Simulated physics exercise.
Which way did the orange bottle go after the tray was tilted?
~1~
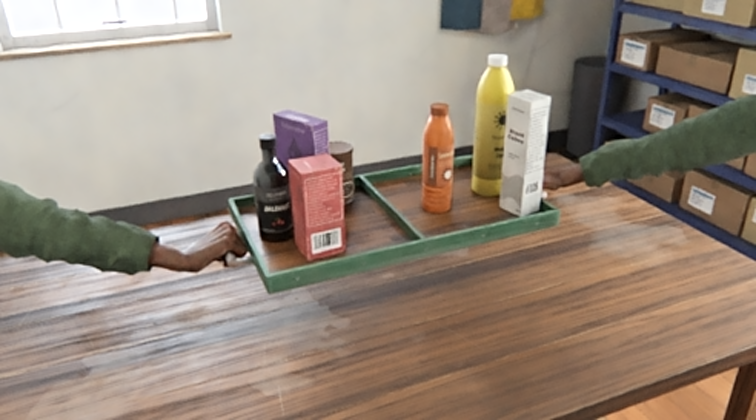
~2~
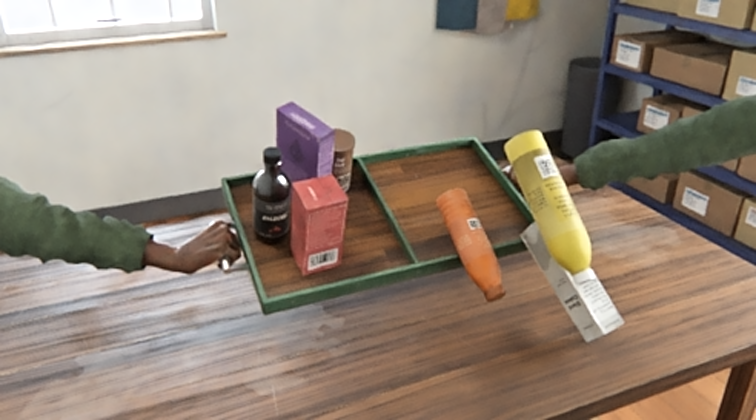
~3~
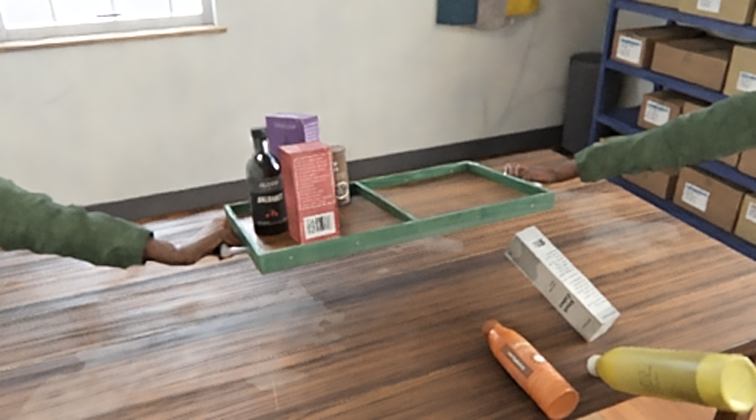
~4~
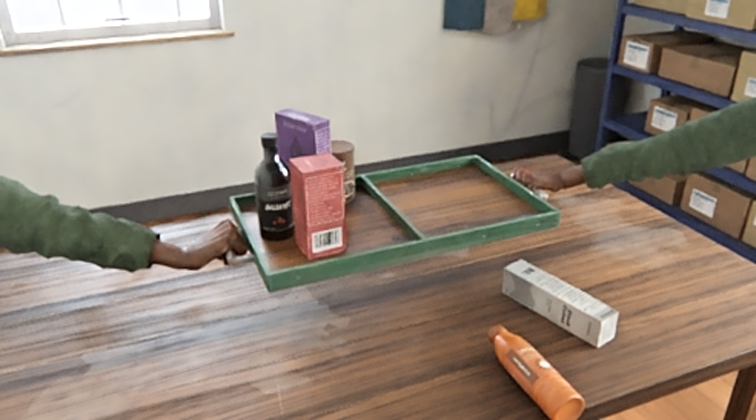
The orange bottle went down, dropping off the tray and ending up on its side on the wooden table.
